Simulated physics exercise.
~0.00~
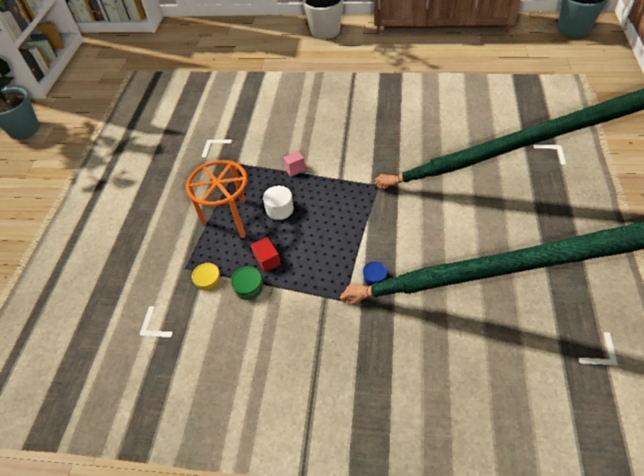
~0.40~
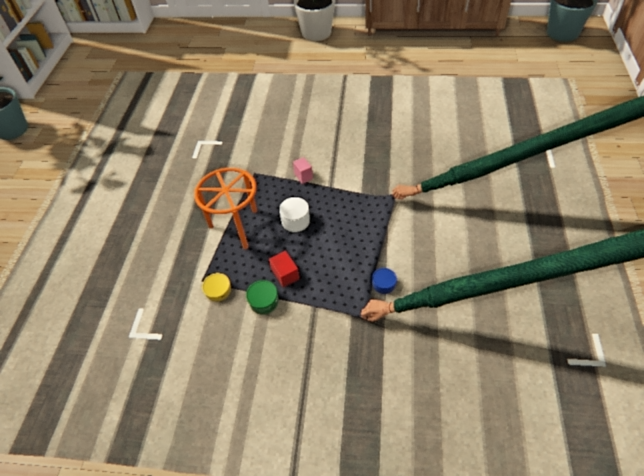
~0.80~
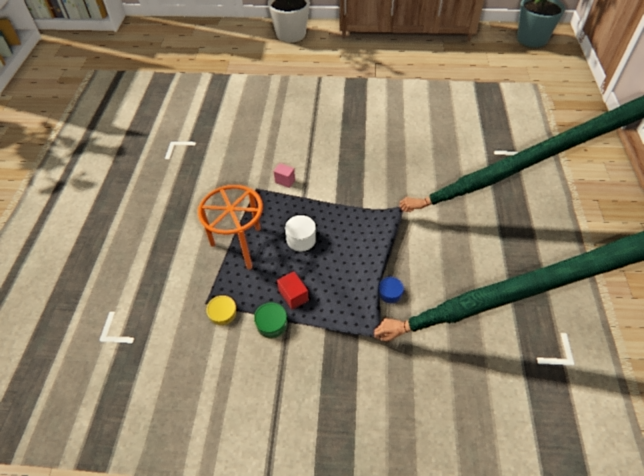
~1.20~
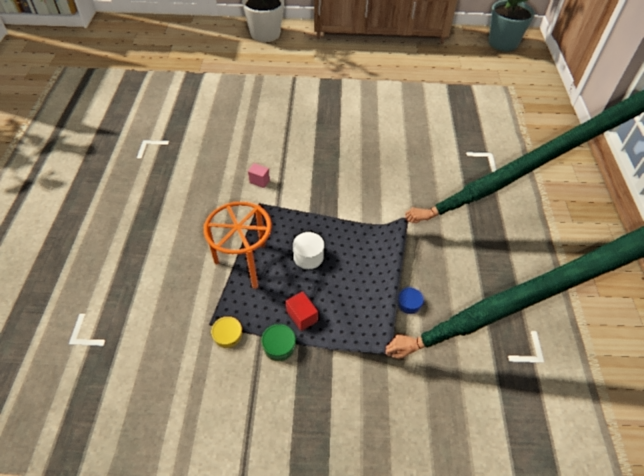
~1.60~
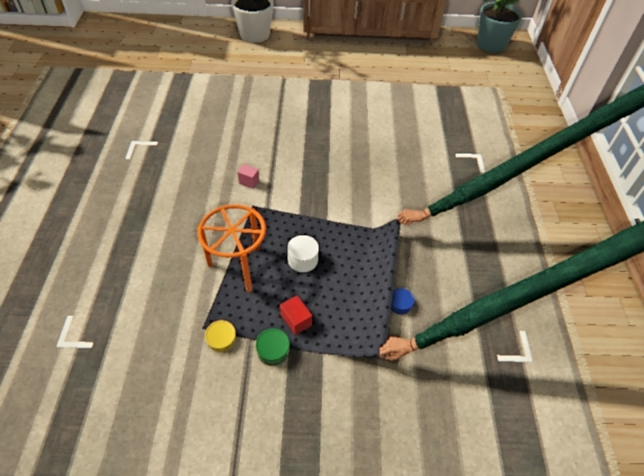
A dark dust sheet slid right and toward the viewer across the striped rug as two green-sleeved arms pulled it, carrying the white tub, red crate and orange stool along with the bins, while the pink crate shifted slightly, then was left behind beyond it.
